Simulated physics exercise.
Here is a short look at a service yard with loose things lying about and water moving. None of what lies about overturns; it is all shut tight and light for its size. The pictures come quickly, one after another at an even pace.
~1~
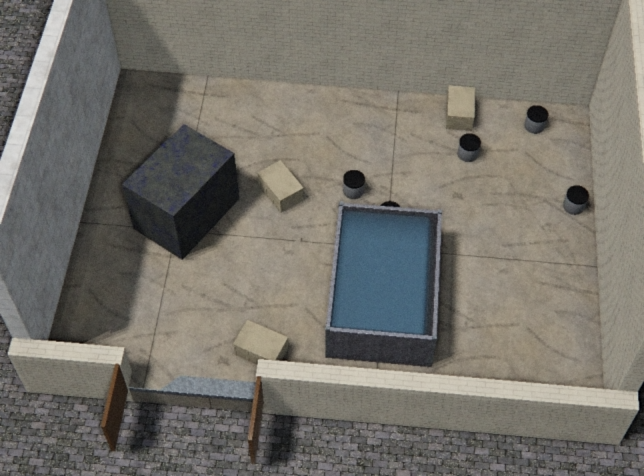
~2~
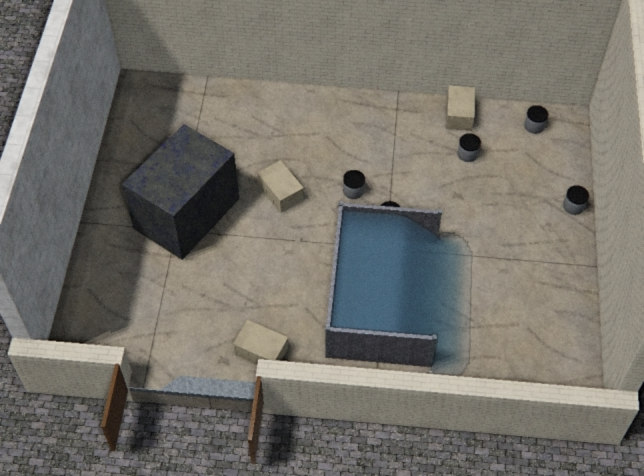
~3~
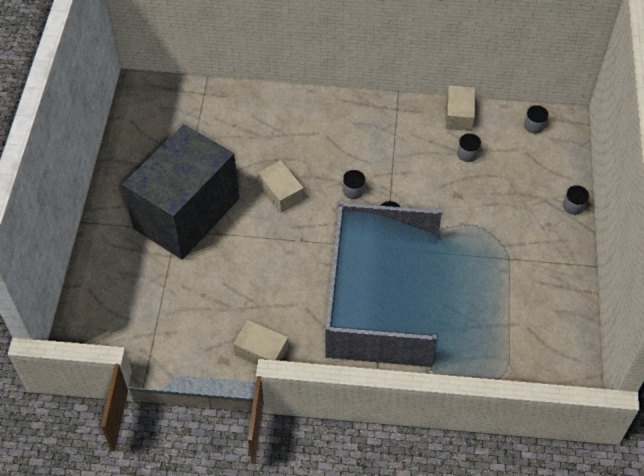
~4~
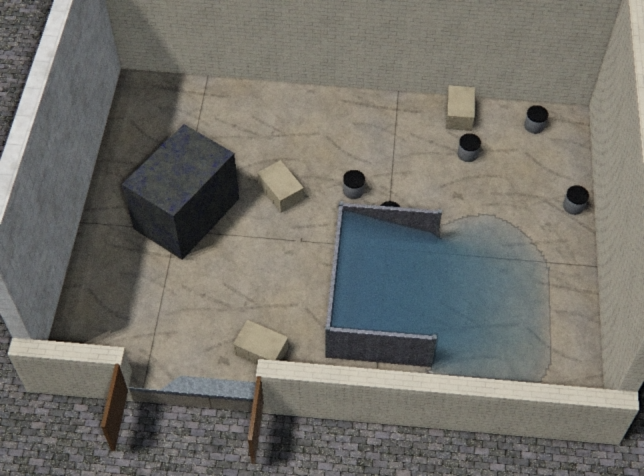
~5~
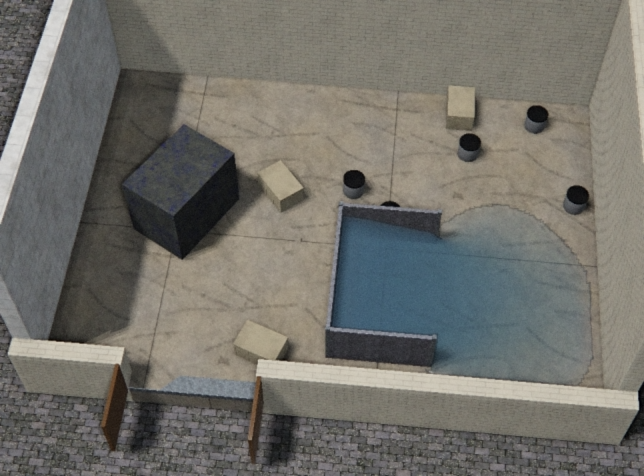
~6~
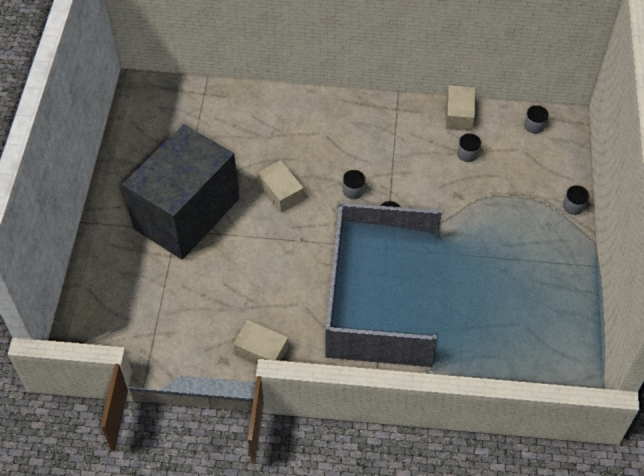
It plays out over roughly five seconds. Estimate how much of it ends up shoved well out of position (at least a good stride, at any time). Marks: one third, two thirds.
I expect the share pushed well aside to be a third to two thirds.
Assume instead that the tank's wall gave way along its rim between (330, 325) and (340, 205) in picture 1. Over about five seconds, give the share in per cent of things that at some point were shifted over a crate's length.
Roughly 20 %.
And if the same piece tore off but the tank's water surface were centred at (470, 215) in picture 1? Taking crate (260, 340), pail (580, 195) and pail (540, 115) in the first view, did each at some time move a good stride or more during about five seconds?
The first: Travelled far enough; the second: Travelled far enough; the third: Travelled far enough.
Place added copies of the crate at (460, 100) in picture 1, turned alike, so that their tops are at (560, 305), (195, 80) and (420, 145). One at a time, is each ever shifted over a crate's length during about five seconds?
In sequence: Knocked well away; hardly budges; knocked well away.
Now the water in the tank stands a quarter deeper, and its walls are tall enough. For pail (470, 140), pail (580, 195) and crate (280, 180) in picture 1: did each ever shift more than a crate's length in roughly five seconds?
First: Goes past it; second: Goes past it; third: Falls short.
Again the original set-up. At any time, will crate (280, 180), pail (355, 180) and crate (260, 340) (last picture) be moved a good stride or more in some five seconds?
Going through them in order: First kept nearby, second kept nearby, third got well clear.
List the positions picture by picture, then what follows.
In the first picture, a pail at (354, 178), on the bottom; a pail at (538, 113) rests on the ground; 0 of 8 have shifted.
In the second picture, a pail at (354, 178), on the bottom; a pail at (538, 113), on the bottom; 0 of 8 have shifted.
In the third picture, a pail at (354, 178), on the bottom; a pail at (538, 113) rests on the ground; 0 of 8 have shifted.
In the fourth picture, a pail at (354, 178), on the bottom; a pail at (538, 113) rests on the ground; 0 of 8 have shifted.
In the fifth picture, a pail at (354, 178), on the bottom; a pail at (538, 113) rests on the ground; 0 of 8 have shifted.
In the sixth picture, a pail at (354, 178), on the bottom; a pail at (538, 113) rests on the ground; 0 of 8 have shifted.
A moment on, 0 of 8 are well off their spots; 0 afloat.
Next, 1 of 8 are well off their spots; 0 afloat.
Later, 3 of 8 are well off their spots; 2 afloat.
In the end, 4 of 8 are well off their spots, and 4 have been at some point; 1 afloat.
